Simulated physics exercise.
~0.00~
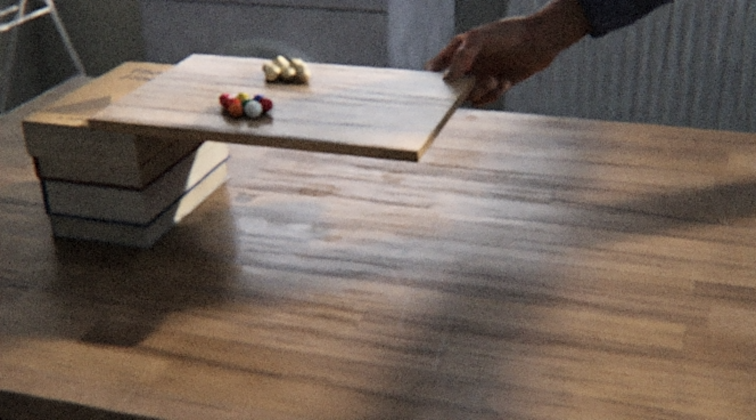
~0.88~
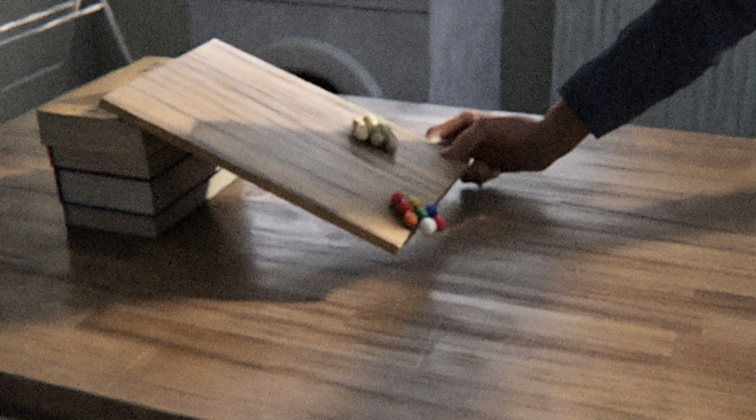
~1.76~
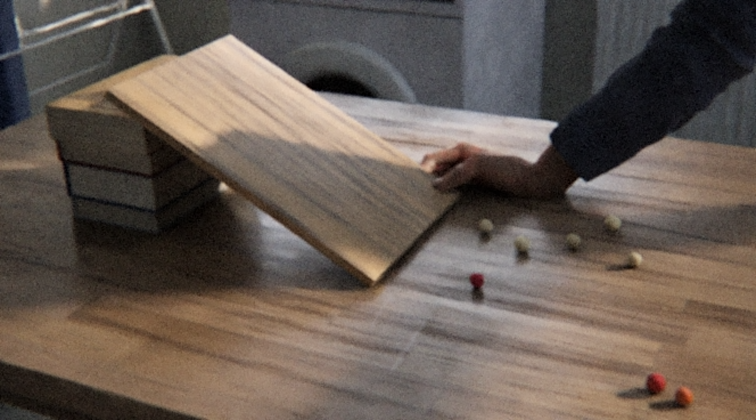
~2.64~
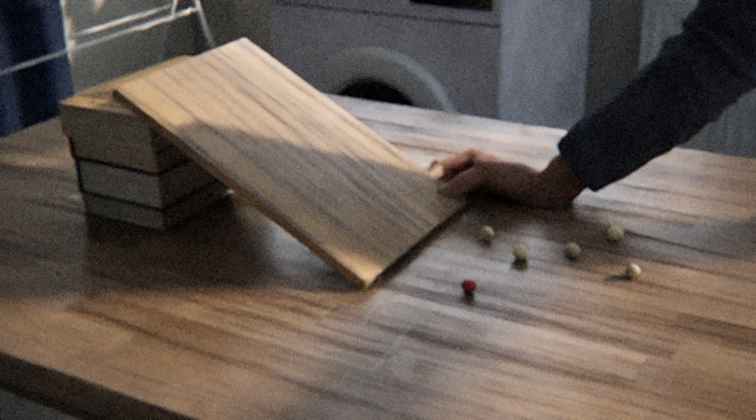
A wooden board, propped at its left end on a stack of books, holds two small groups of beads as a hand supports its right end, seen from slightly above a wooden table in a room with a washing machine behind. The near group is brightly coloured, the far one cream. The hand lowers its end, and both groups shift down the board, the coloured ones reaching its foot first. Once the board rests as a ramp, the beads scatter rightward across the table. Finally, five cream beads and one red remain in view, the other coloured ones having gone farther, out of sight.
